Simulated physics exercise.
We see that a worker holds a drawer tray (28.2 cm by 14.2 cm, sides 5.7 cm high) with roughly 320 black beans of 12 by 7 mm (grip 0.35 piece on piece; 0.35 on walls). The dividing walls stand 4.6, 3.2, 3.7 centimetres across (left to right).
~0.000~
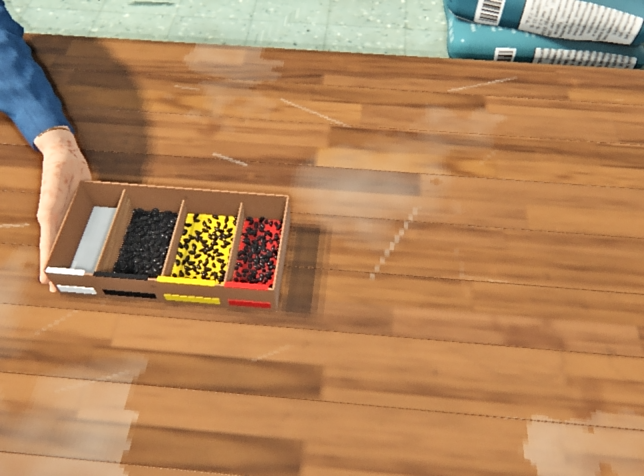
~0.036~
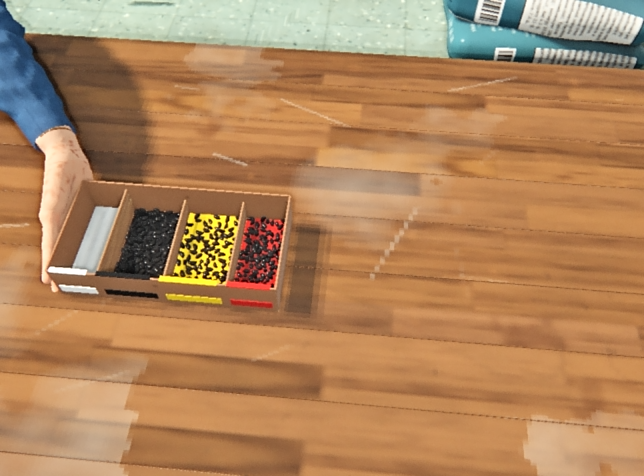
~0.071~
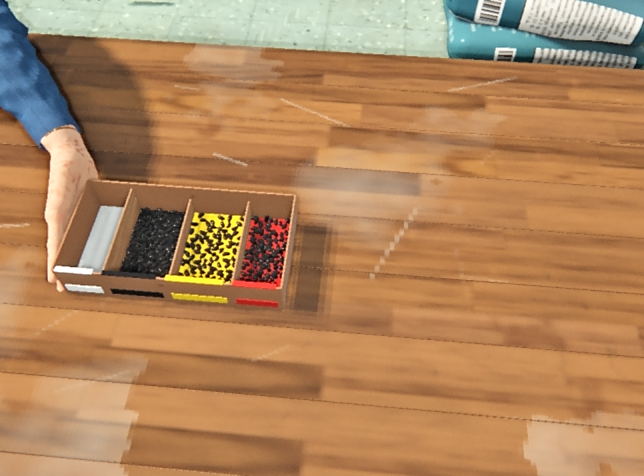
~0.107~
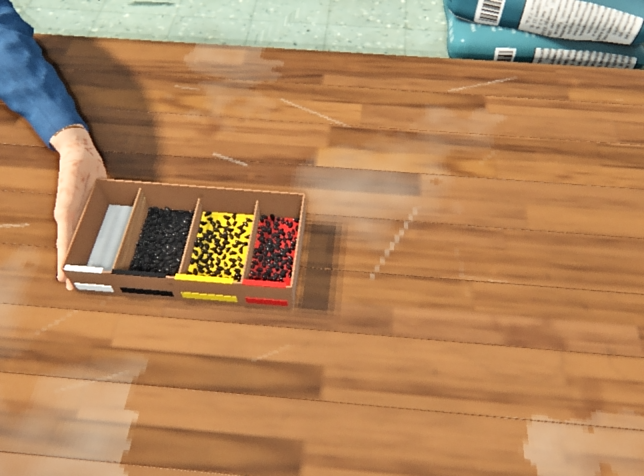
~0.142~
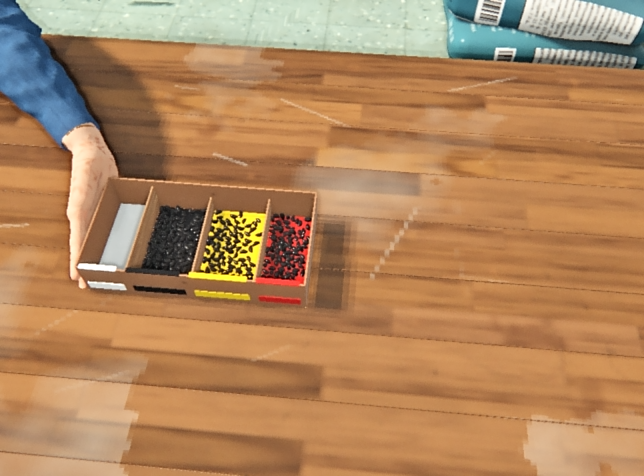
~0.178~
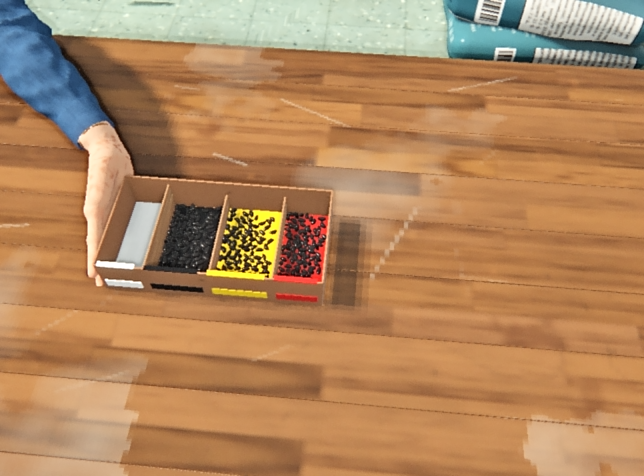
A divided tray of small black beads sliding slightly rightward across a wooden surface, a blue-sleeved hand holding its left end.
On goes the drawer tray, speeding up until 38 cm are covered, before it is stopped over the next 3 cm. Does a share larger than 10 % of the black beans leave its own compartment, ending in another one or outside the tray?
No. I'd say the spill-over never crosses ten percent.
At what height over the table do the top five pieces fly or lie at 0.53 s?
5 cm.
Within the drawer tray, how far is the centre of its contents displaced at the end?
The displacement comes to around 1.0 cm by the end.
After 0.31 s, tilt 0 degrees; yellow 35 %, black 35 %, red 35 %; 0 % away from where they began.
Then, at 0.43 s, tilt 0 degrees; yellow 35 %, black 35 %, red 35 %; 0 % away from where they began.
Then, at 0.53 s, tilt 0 degrees; yellow 35 %, black 35 %, red 35 %; 0 % away from where they began.
After 0.63 s, tilt 0 degrees; yellow 35 %, black 35 %, red 35 %; 0 % away from where they began.
By 1.4 s all is still; yellow 35 %, black 35 %, red 35 %; 0 % away from where they began.
